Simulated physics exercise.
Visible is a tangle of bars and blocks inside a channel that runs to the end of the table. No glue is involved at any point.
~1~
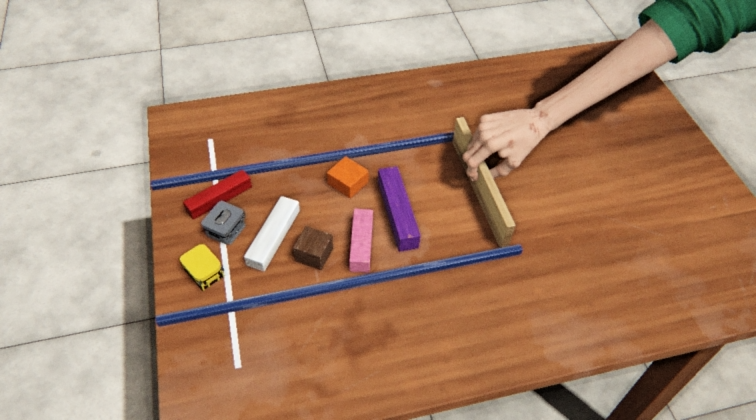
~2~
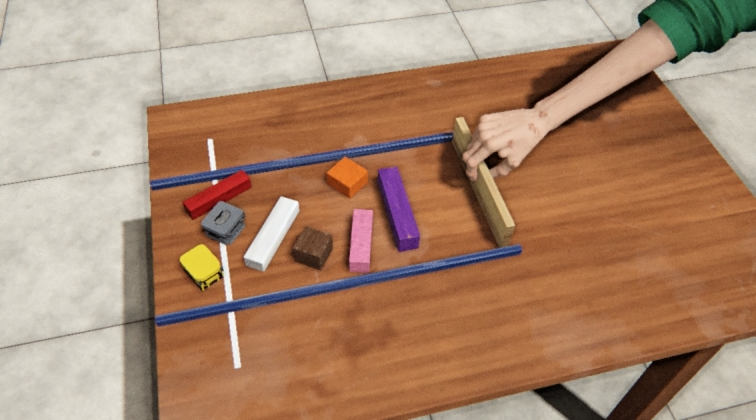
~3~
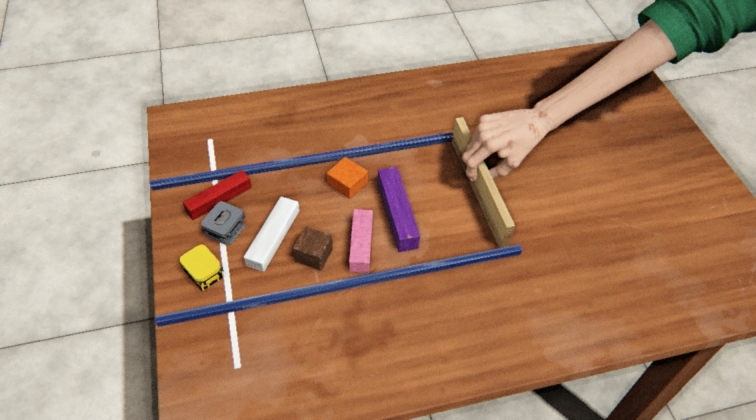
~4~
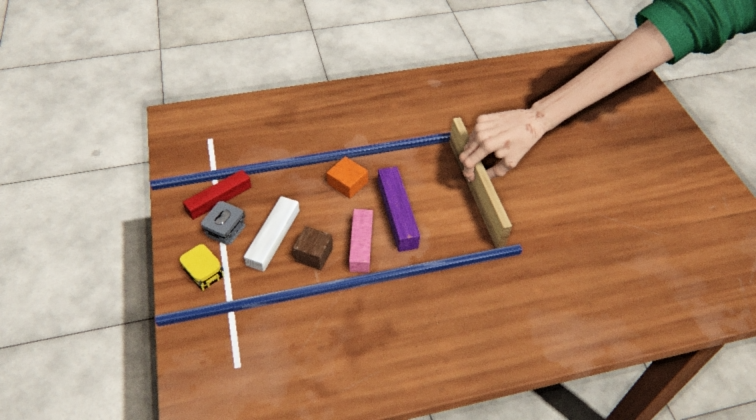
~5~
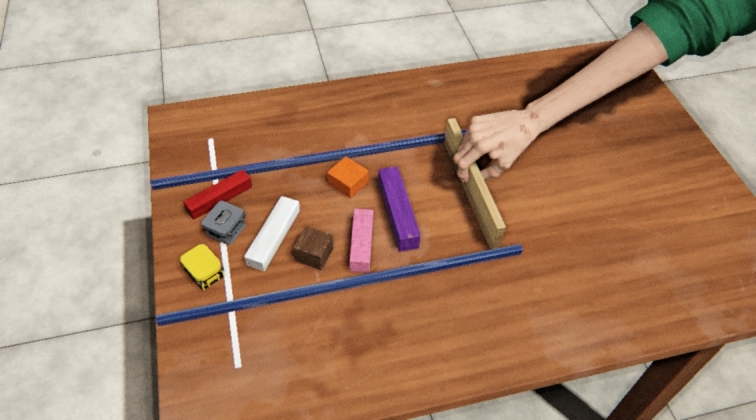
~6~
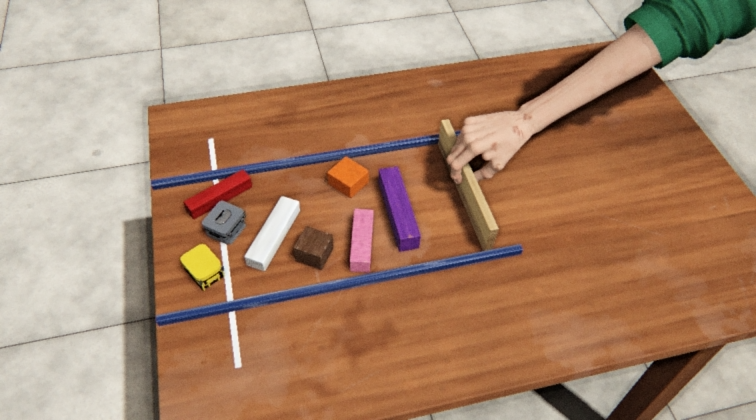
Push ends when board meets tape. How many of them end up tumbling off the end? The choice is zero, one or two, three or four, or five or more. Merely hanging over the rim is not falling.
Most likely, a single one or a pair will tumble down.
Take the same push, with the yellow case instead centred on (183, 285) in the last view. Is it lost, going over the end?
It drops down.
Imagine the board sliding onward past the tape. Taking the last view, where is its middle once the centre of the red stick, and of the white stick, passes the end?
For the red stick, about (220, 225); for the white stick, about (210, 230).
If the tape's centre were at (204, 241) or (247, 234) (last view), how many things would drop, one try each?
You'd find 5 and then 0 on the floor.
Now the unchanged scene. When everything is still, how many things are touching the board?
The count in contact is 2.
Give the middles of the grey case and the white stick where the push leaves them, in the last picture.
About (157, 223), and the other about (166, 249).
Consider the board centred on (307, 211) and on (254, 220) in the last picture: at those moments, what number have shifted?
The counts are 5 and 8.
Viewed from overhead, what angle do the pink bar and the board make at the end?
It works out to near 0°.
A little later, none off yet; yellow case at rest near (203, 267); red stick at rest near (219, 194); grey case at rest near (225, 224).
Next, none off yet; yellow case shifted about its own width near (167, 283); red stick shifted a little near (189, 199); grey case shifted about its own width near (191, 220).
When it is over, the number that fall off is one or two; down, yellow case.
